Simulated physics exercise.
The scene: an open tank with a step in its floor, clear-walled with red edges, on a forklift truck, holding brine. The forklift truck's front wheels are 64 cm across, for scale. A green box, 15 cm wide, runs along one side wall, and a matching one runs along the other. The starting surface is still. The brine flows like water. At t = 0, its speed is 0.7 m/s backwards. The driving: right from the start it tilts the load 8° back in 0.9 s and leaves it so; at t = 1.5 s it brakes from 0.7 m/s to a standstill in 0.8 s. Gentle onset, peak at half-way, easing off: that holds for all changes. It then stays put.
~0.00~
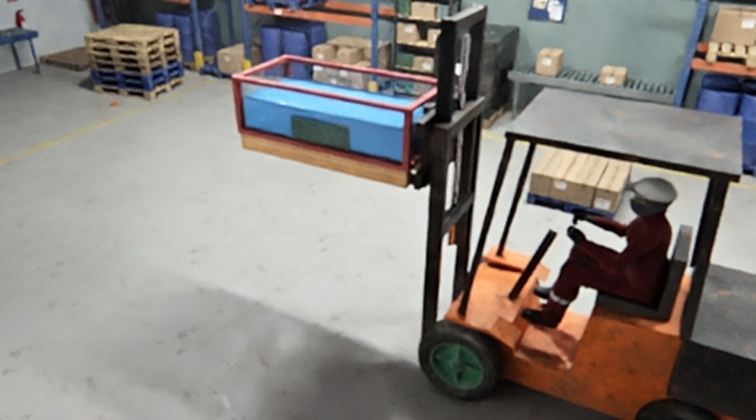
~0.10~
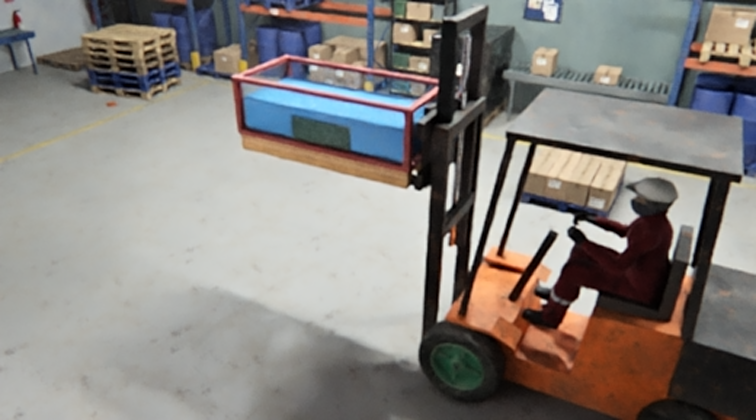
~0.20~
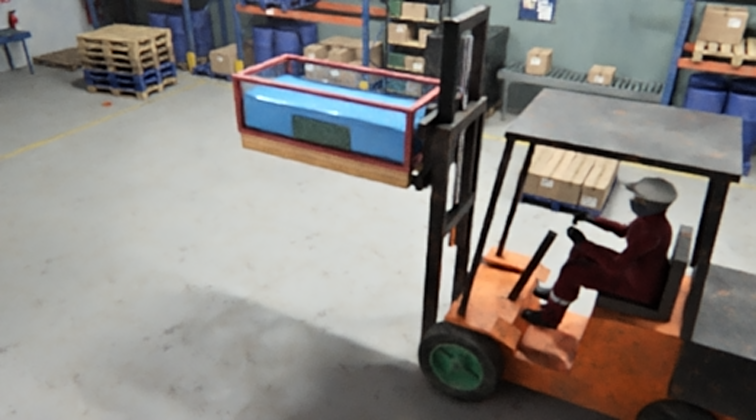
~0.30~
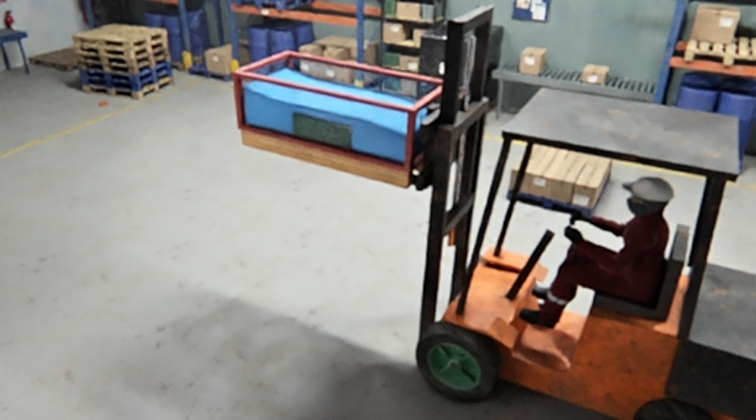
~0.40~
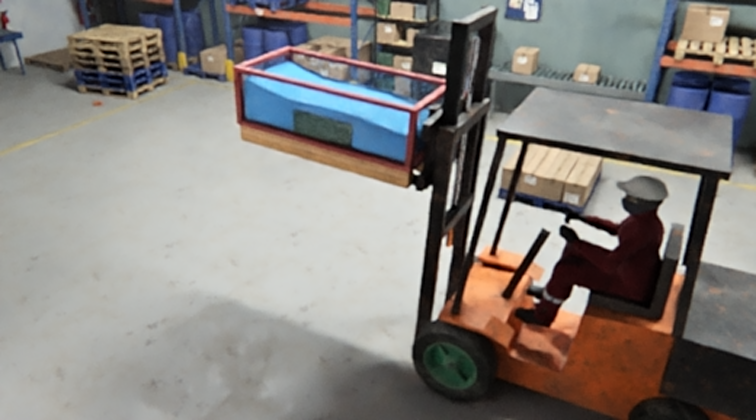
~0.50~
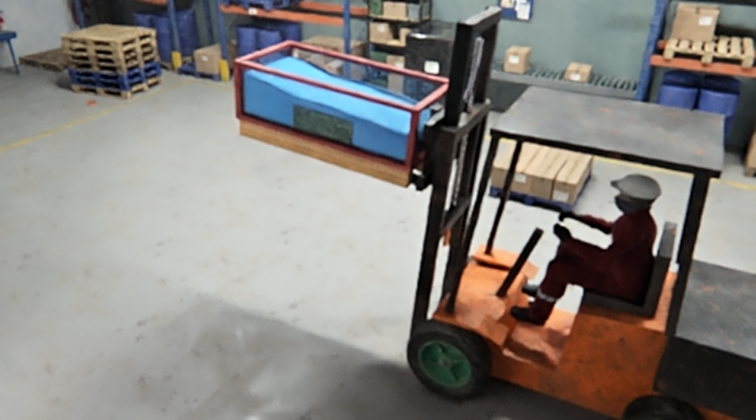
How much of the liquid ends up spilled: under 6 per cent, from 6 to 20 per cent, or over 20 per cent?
Under 6 per cent.
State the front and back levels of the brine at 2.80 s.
The level sits near 14 cm in front and near 34 cm behind.
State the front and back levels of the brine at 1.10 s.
Roughly 16 cm in front and 38 cm behind.
Then, 1.10 s in, it stands 38 cm high behind and 16 cm in front; all of it is still inside.
Then, 1.90 s in, it stands 40 cm high behind and 6 cm in front; 2 per cent has gone over the back.
Then, 2.80 s in, it stands 33 cm high behind and 14 cm in front; 3 per cent has gone over the back.
Then, 5.28 s in, 3 per cent has gone over the back, 6 of 191 litres.
